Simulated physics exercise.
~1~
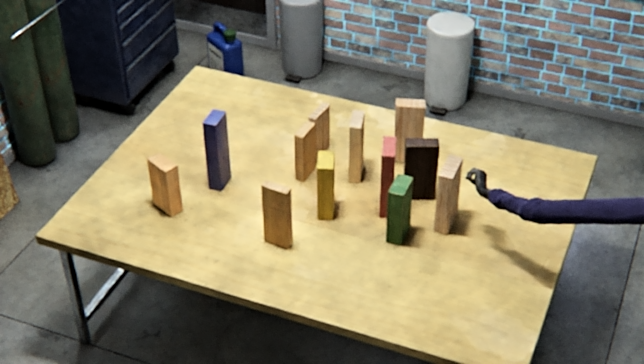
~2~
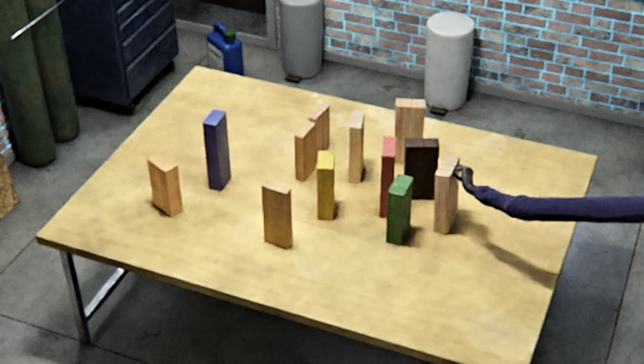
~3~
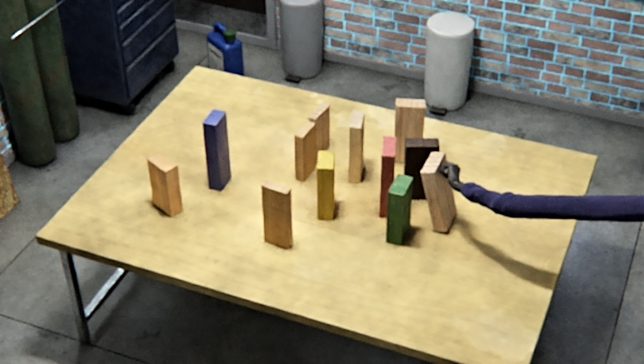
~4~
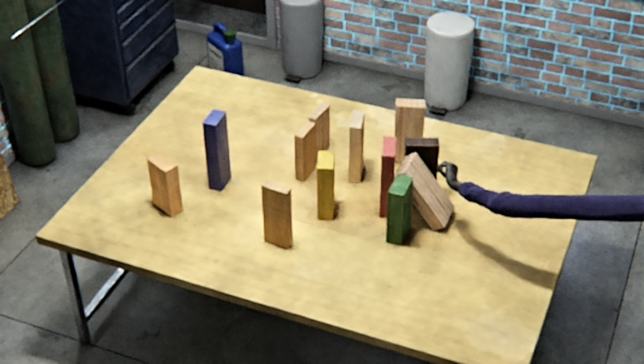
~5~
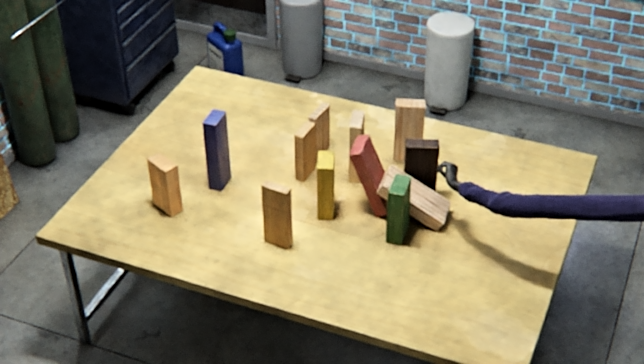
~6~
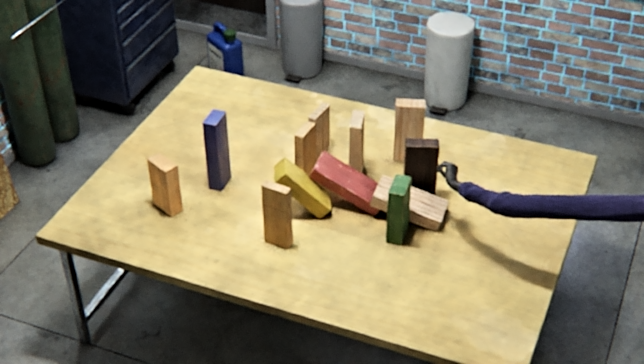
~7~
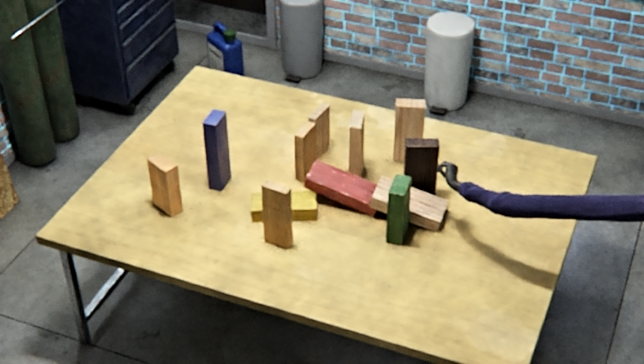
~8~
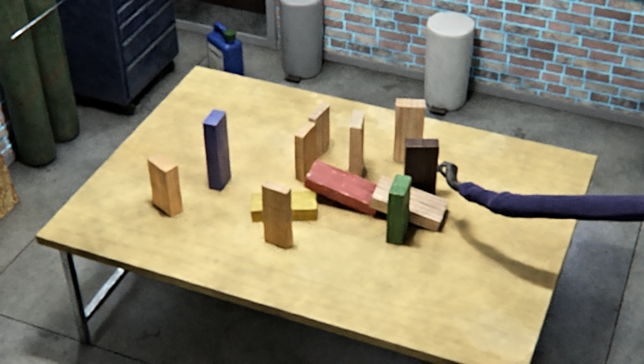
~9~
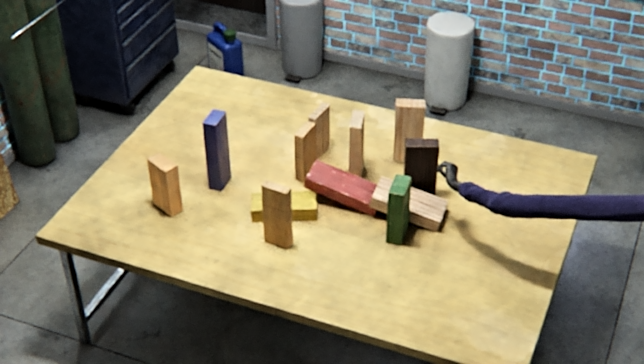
A hand tips a wooden block, toppling the red and yellow blocks; the rest stand.
